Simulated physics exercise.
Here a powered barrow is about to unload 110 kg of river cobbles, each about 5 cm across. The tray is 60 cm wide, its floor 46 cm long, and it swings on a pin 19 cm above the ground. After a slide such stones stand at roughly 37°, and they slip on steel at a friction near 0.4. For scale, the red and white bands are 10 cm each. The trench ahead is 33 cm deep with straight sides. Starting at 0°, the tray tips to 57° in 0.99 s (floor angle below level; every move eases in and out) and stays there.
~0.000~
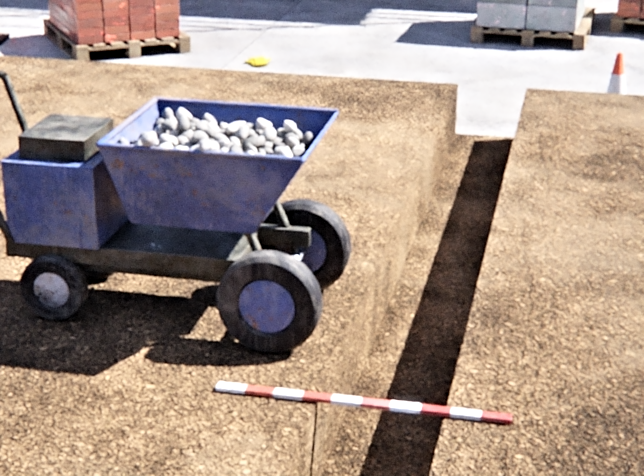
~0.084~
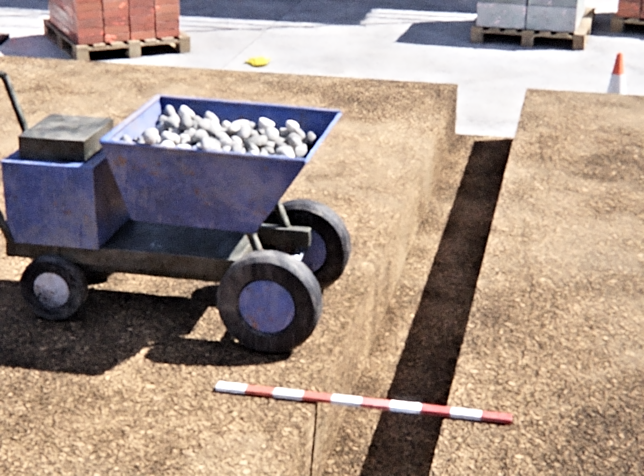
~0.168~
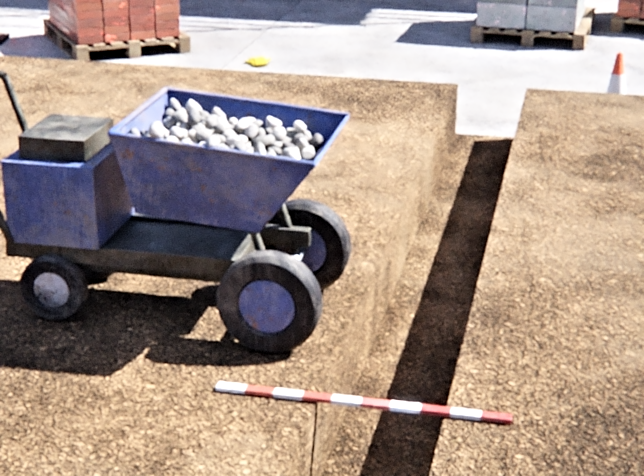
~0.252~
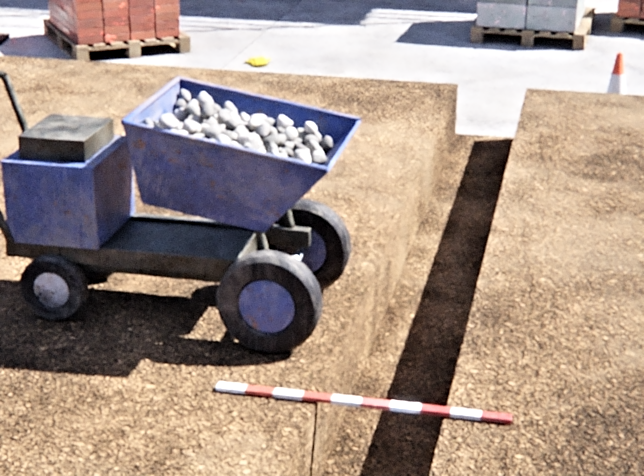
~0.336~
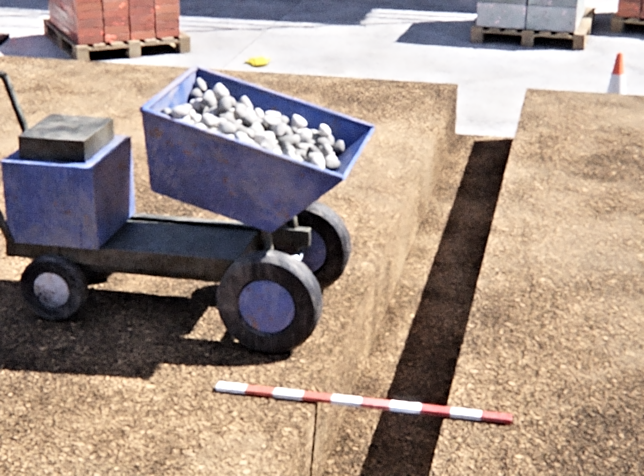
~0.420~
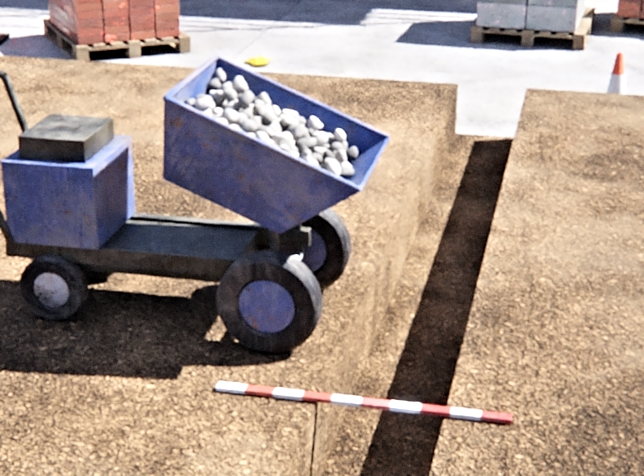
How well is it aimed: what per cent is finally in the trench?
Some 15 per cent of it.
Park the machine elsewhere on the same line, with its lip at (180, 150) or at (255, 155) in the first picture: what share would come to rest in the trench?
First some 35, then 30 per cent.
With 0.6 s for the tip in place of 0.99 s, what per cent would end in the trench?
It would be near 10 per cent.
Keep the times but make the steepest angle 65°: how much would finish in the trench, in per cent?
It would be near 30 per cent.
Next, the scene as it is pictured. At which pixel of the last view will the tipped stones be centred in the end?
Near (491, 336).
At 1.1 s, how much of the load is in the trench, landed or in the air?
Some 5 per cent.
After 0.7 s the floor is at 48°; 100 % in the tray; the foremost stones are at (390, 214).
After 1.1 s the floor is at 57°; 92 % in the tray, 6 % in the trench, 2 % past the trench; the foremost stones are at (479, 293).
After 1.4 s the floor is at 57°; 71 % in the tray, 8 % in the trench, 20 % past the trench; the foremost stones are at (583, 366).
After 3.4 s the floor is at 57°; 59 % in the tray, 15 % in the trench, 26 % past the trench; the foremost stones are past the picture's edge.
